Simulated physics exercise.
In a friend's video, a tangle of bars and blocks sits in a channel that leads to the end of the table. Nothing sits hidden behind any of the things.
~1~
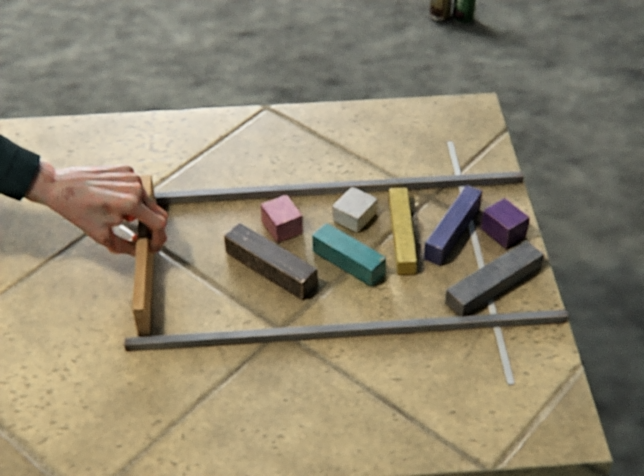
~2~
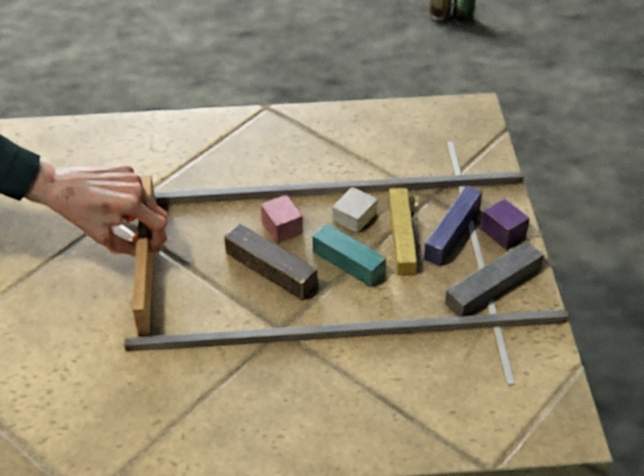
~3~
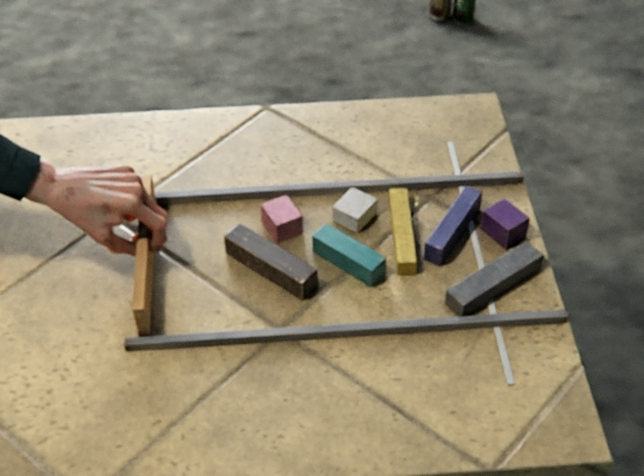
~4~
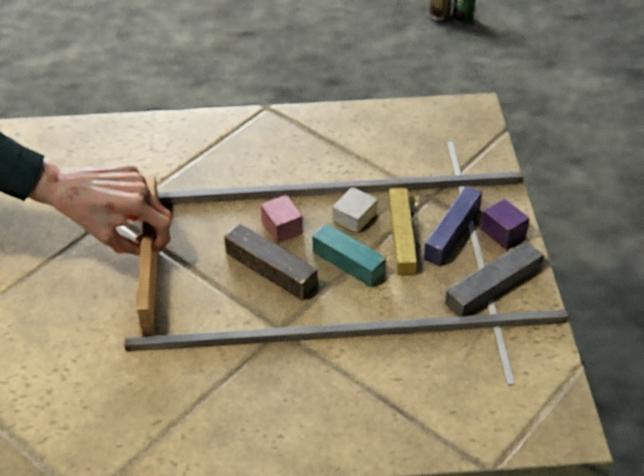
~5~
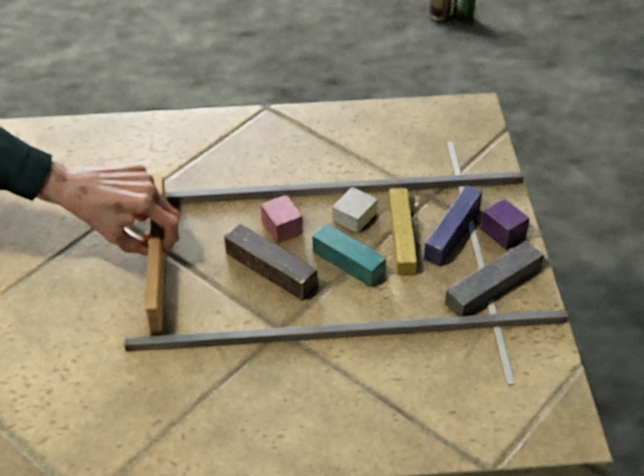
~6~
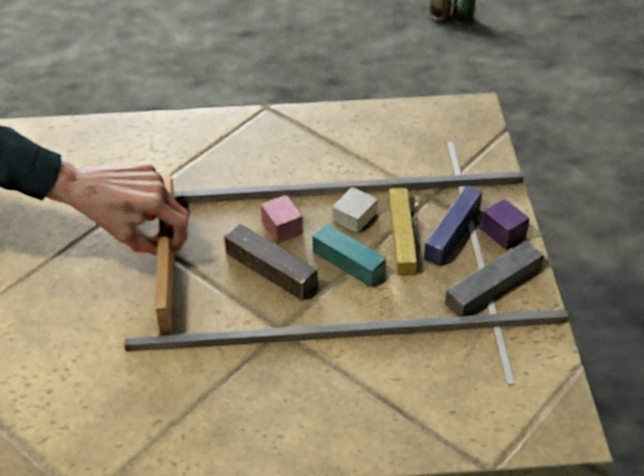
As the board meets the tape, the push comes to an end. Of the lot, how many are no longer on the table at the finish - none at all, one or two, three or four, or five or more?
By the finish, three or four are off it.
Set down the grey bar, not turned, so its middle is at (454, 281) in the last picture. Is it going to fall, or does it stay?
It simply slips off.
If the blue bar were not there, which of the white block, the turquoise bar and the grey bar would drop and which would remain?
The white block stays on, the turquoise bar is kept, the grey bar tumbles off.
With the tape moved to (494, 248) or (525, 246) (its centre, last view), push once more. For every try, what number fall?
Counts per try: 4 and 6.
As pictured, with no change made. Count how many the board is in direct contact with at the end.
That makes 2.
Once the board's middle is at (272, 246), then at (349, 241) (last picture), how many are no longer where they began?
That gives 2 for the first and 5 for the second.
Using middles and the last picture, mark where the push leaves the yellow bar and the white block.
In the last view, the middles sit near (541, 223) and near (509, 191).
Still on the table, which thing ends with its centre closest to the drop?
Going by centres, it is the yellow bar.
Early on, none off yet; purple block at rest near (505, 223); grey bar at rest near (495, 279); blue bar at rest near (454, 225).
Finally, the number that fall off is three or four; lost, blue bar, grey bar and purple block.
